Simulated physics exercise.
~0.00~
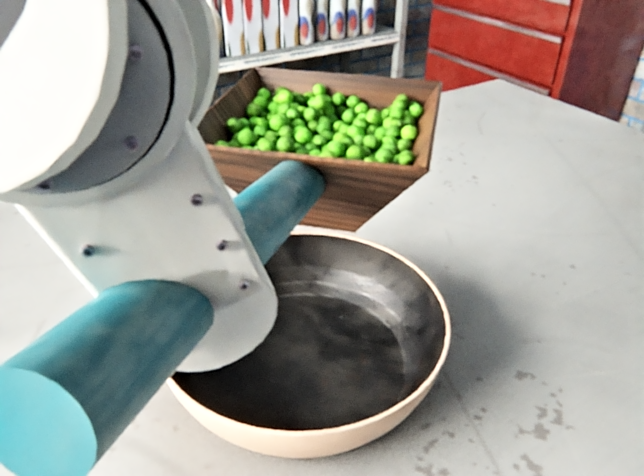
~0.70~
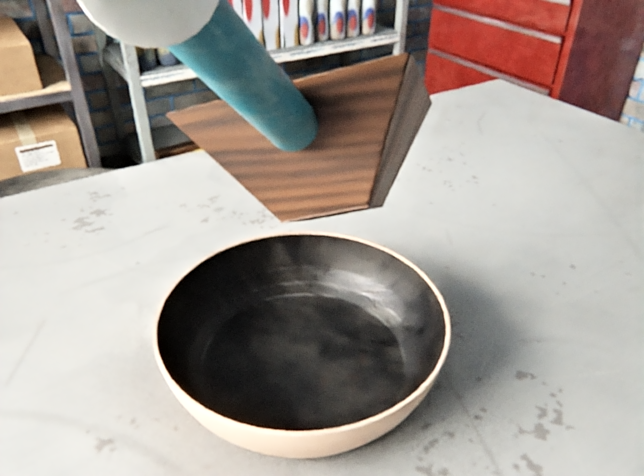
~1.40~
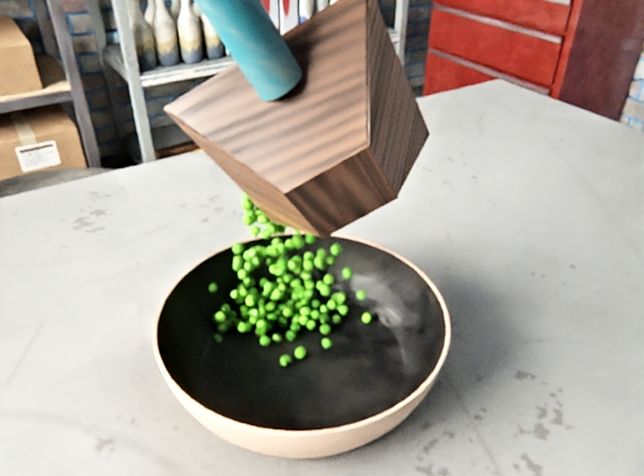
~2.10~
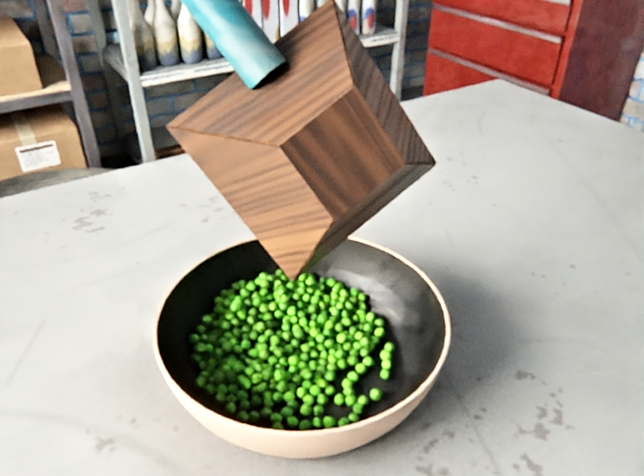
Robot arm tipping a wooden scoop of green peas above a dark pan, the peas pouring in and spreading inside.
